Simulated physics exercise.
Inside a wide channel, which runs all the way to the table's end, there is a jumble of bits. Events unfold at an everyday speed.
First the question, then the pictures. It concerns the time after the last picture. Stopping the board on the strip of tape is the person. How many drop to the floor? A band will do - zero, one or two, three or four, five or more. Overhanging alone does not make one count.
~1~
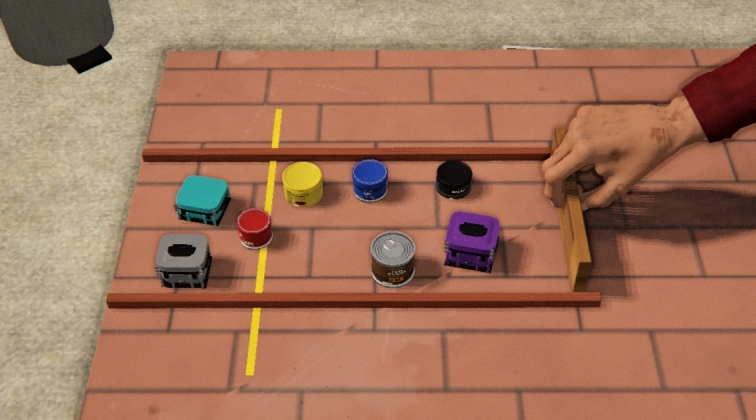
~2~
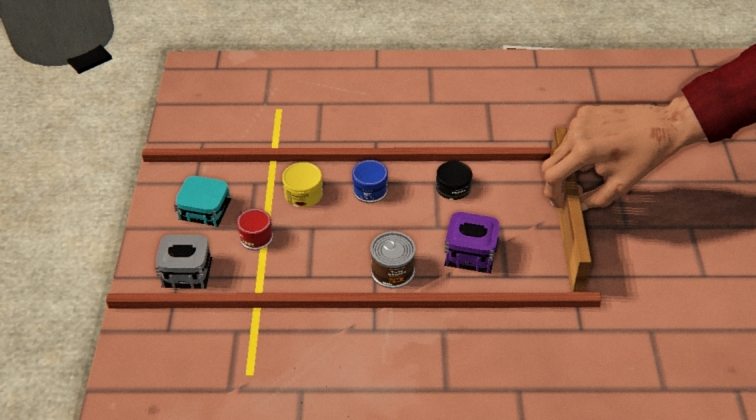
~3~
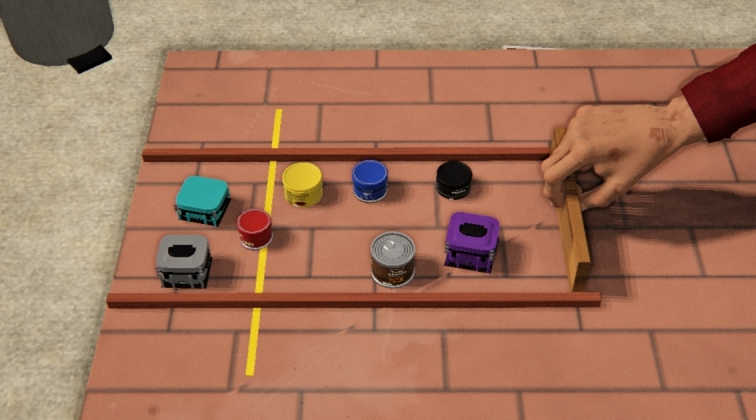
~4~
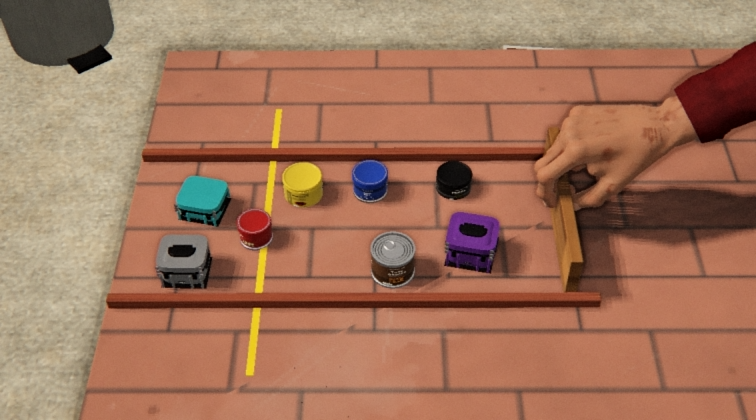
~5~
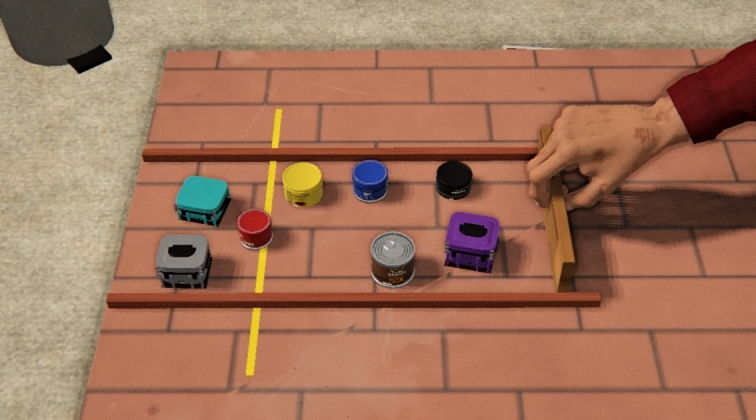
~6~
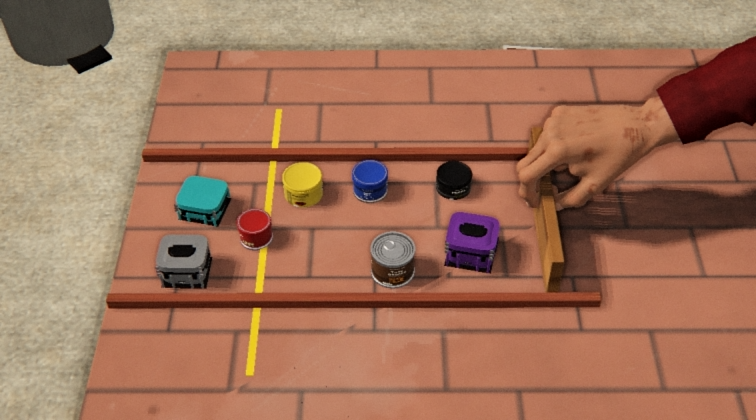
Answer - zero.
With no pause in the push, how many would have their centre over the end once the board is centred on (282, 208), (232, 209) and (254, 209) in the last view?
Respectively, 0, 2 and 0.
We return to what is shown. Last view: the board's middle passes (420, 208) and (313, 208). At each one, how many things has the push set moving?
The count reaches 4 first and 7 second.
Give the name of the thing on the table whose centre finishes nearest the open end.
The foremost one is the turquoise case.
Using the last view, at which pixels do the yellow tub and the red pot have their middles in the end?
The yellow tub stops around (193, 201); the red pot around (205, 225).
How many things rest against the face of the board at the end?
In contact: 2.
Soon after, none off yet; grey case at rest near (184, 261); turquoise case at rest near (203, 201); red pot at rest near (255, 230).
In the end, the number that fall off is zero.
